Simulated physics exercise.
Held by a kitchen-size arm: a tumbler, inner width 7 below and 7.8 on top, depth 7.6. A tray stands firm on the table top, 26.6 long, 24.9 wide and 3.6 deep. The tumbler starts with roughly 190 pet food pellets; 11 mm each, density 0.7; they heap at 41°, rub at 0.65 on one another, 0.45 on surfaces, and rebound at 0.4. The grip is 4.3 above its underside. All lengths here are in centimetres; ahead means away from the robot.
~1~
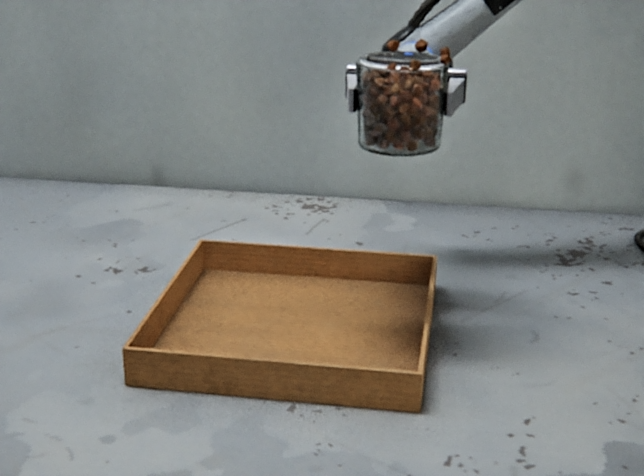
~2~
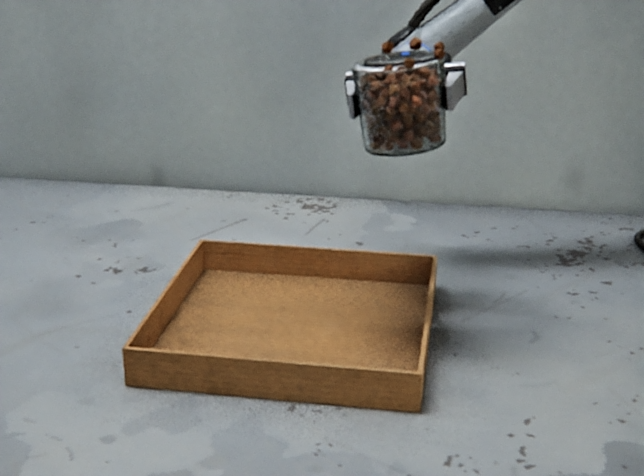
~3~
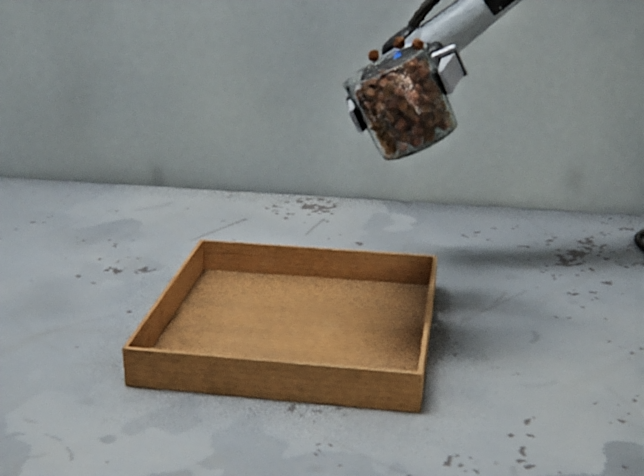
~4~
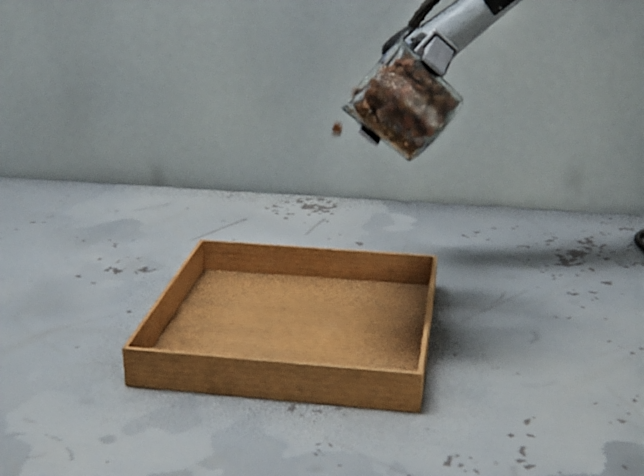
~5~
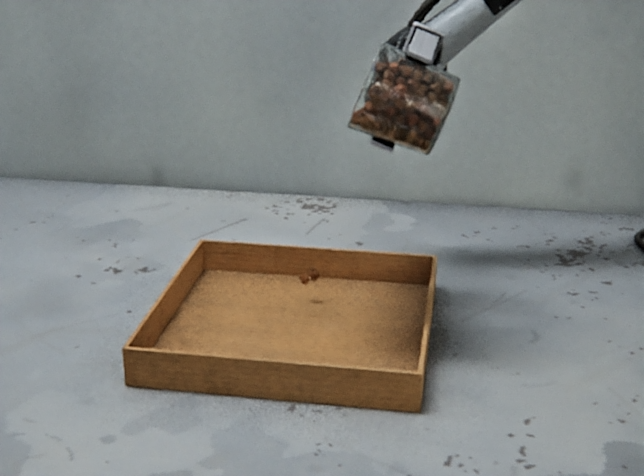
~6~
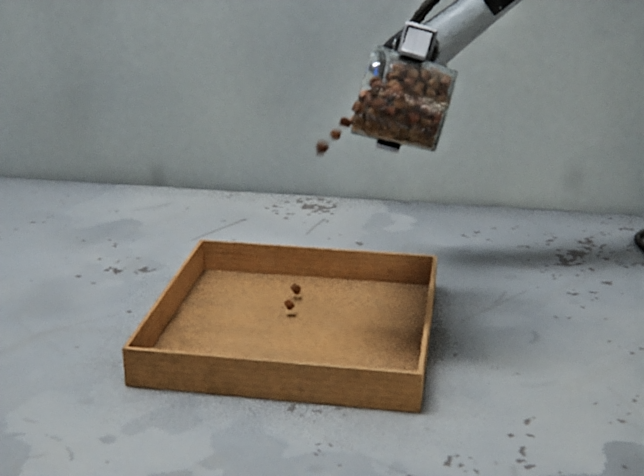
A robotic arm at the upper right grips a clear tumbler heaped with brown pellets, seen from a fixed, slightly raised view of a worn grey table top against a plain grey wall. A shallow, square wooden tray sits empty below. The arm tilts the tumbler steadily to the left until it lies nearly sideways, and a few pellets drop into the tray while others leave the rim.
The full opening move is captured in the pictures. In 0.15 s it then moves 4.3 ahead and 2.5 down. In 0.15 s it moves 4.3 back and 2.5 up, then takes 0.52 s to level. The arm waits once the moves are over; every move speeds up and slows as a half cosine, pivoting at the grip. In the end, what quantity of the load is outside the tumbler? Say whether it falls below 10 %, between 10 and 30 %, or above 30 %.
It falls between 10 and 30 %.
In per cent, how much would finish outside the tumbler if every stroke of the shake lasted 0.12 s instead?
Roughly 25 in a hundred.
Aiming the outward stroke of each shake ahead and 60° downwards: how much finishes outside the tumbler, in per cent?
Some 5 per cent.
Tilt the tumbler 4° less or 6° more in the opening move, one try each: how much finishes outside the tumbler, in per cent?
I'd expect close to 15 and then 30 per cent.
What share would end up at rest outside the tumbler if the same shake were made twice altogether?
Roughly 30 in a hundred.
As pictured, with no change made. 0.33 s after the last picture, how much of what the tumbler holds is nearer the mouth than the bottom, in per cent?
Estimate: Around 45 %.
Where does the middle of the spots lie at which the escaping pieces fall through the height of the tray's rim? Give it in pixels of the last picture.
They come through centred close to (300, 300).
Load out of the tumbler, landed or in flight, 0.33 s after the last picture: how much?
About 15 per cent.
Then, 0.33 s on, tilted 76° forward, highest piece 27 above the table; 159 in the tumbler, 13 in the tray, 19 in flight or on a rim.
Then, 0.66 s on, tilted 17° forward, highest piece 28 above the table; 152 in the tumbler, 39 in the tray.
Then, 1.02 s on, level, highest piece 29 above the table; 152 in the tumbler, 39 in the tray.
Then, 2.07 s on, level, highest piece 29 above the table; 152 in the tumbler, 39 in the tray.
In the end, 152 in the tumbler, 39 in the tray. That is 20 % outside the tumbler.
